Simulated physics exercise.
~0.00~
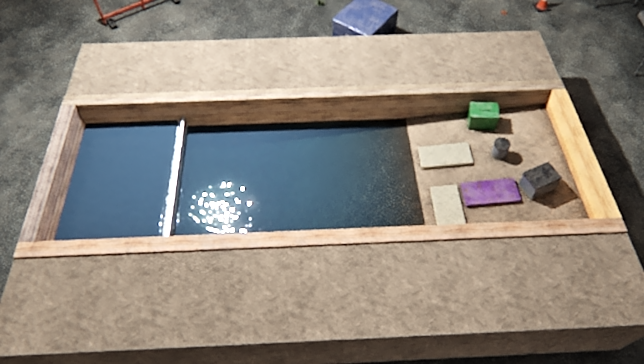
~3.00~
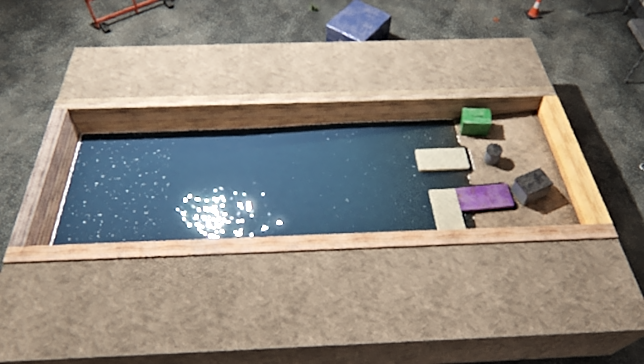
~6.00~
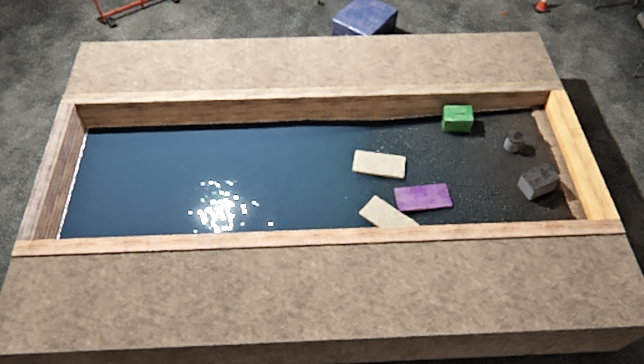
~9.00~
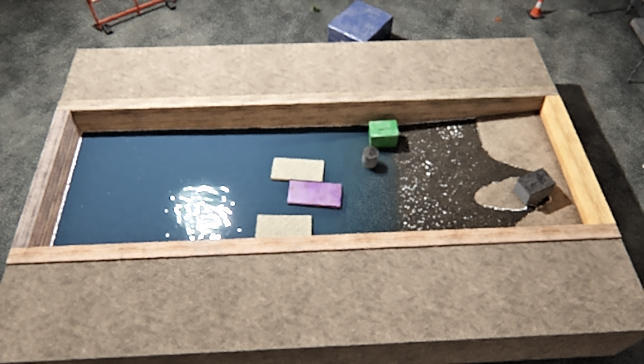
At first, a white board holds back water at the left end of a wooden trough, while pale and purple slabs, a green box, a small grey pail and a dark grey block rest on the sandy slope at right. The board is lifted out, and water spreads up among them. It then floods most of the slope, and the slabs drift left as the green box shifts slightly. As the water draws back, the slabs, green box and pail are carried farther left. Finally, the purple slab floats between the pale ones, while the dark block remains on the slope.
